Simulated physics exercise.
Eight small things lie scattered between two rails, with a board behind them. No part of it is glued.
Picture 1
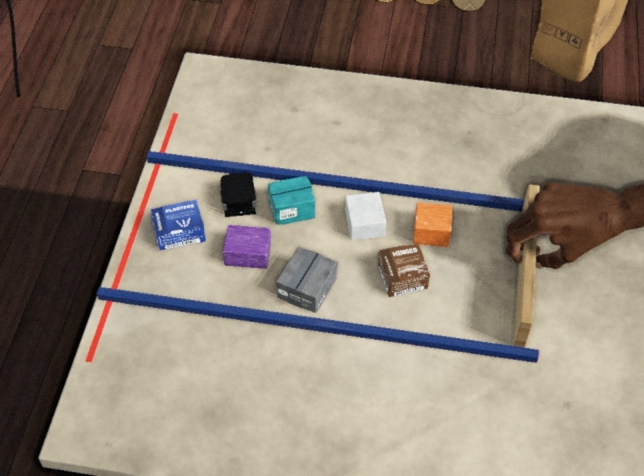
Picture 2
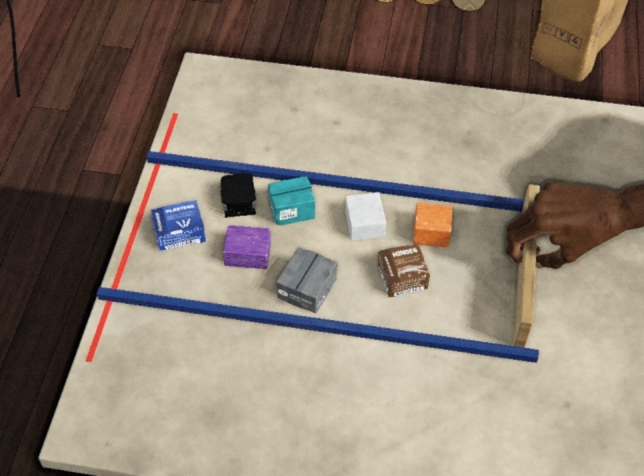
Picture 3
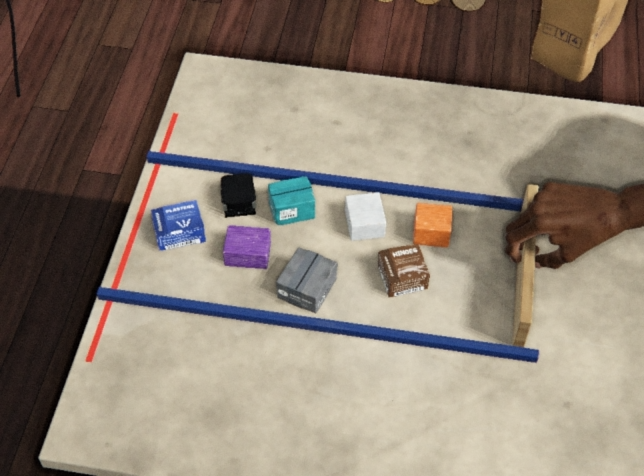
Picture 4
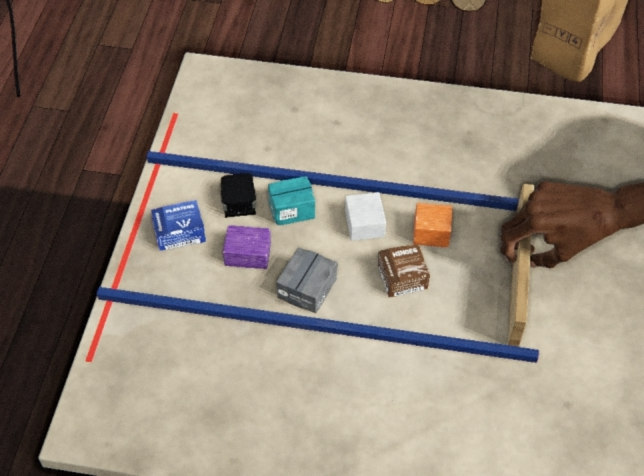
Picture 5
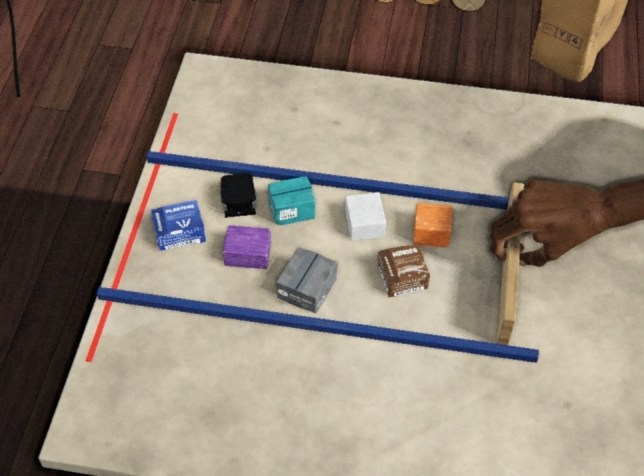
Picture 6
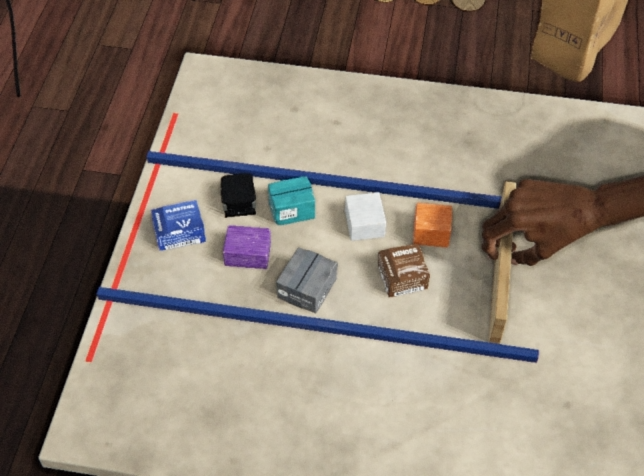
A hand held a wooden board upright across two blue rails, then slid it a short way left toward eight scattered small boxes and blocks, which all stayed where they were.
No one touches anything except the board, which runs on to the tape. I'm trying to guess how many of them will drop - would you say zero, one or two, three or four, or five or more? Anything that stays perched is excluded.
I'd say five or more.
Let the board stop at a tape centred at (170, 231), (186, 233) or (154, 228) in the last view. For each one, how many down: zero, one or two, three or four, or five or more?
One after another: Five or over, three to four, 5 or more.
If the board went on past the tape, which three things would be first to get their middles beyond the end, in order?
Going earliest first, it's the black case, next the blue box, and after that the turquoise box.
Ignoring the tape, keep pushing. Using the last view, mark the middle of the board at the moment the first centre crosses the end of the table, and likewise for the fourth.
At the first moment about (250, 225), at the next about (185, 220).
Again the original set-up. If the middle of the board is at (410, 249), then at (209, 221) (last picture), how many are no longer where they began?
Moved so far: 3, later 8.
Soon after, none off yet; blue box at rest near (178, 225); black case displaced a little near (226, 193); purple block moving near (241, 246).
In the end, the number that fall off is five or more; gone, orange block, brown box, white block, grey box, turquoise box, purple block, black case and blue box.
